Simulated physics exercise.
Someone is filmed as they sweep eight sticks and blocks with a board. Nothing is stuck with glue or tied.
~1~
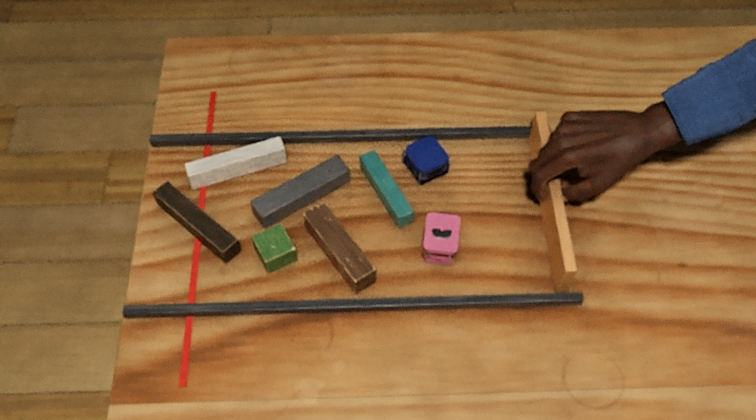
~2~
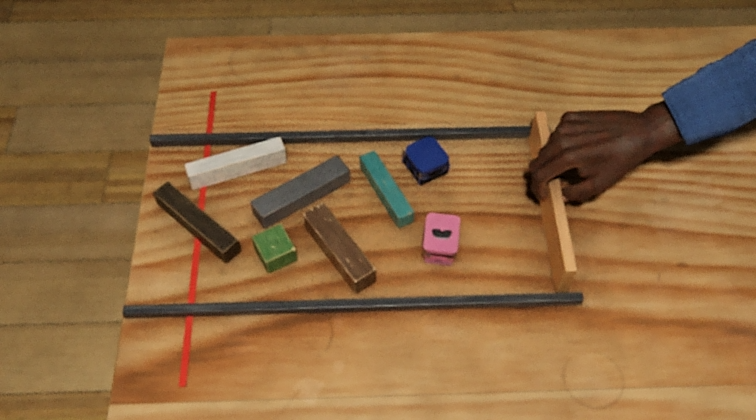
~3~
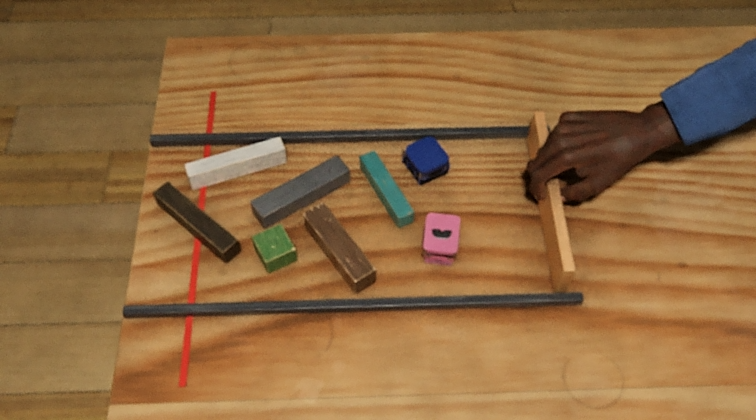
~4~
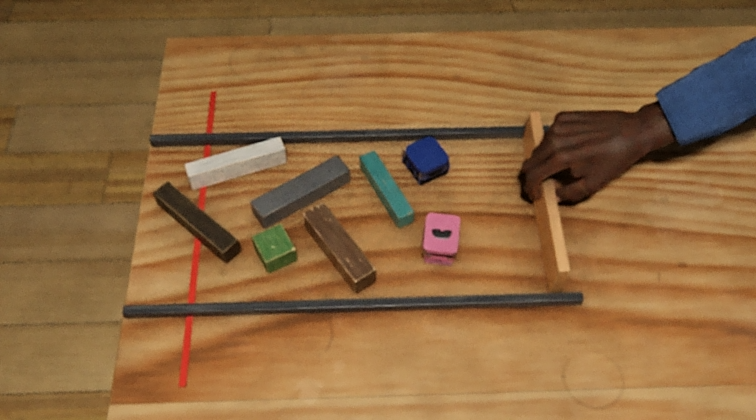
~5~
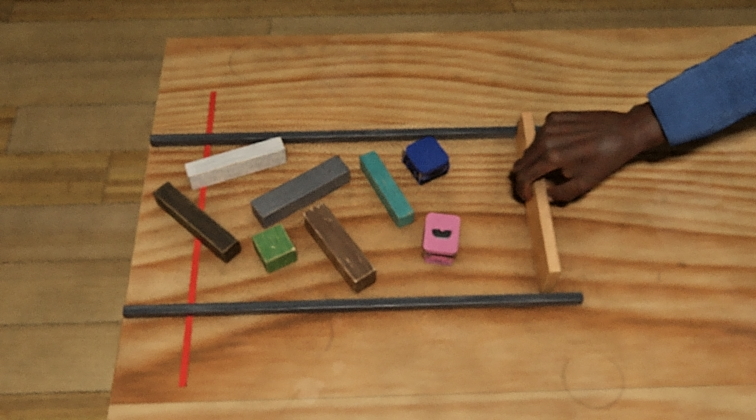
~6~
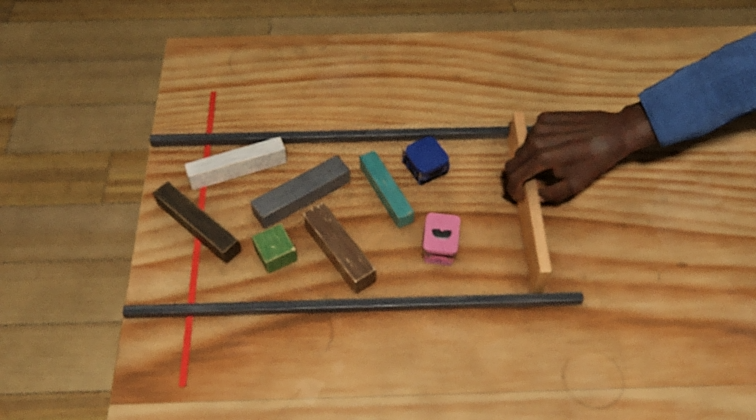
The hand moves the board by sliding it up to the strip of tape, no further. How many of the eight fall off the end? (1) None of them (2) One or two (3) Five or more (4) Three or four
Option 4: Three or four.
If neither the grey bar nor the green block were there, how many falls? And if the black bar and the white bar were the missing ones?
The counts: 2 and 2.
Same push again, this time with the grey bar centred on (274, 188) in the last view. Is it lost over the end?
I reckon from there it drops down.
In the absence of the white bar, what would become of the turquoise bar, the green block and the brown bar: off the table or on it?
Turquoise bar: Is still there; green block: Is gone; brown bar: Is still there.
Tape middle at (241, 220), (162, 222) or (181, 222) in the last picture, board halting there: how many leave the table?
1, 6, 4.
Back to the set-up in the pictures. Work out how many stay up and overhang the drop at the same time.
I get 0.
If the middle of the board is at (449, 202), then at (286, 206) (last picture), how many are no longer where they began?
It comes to 2 for the first spot, 8 for the other.
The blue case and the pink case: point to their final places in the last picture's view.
Final pixels, roughly: (188, 158) for the first, (178, 249) for the other.
Soon after, none off yet; black bar at rest near (196, 222); white bar at rest near (237, 163); green block at rest near (275, 249).
By the end, the number that fall off is three or four; fallen, grey bar, green block, white bar and black bar.
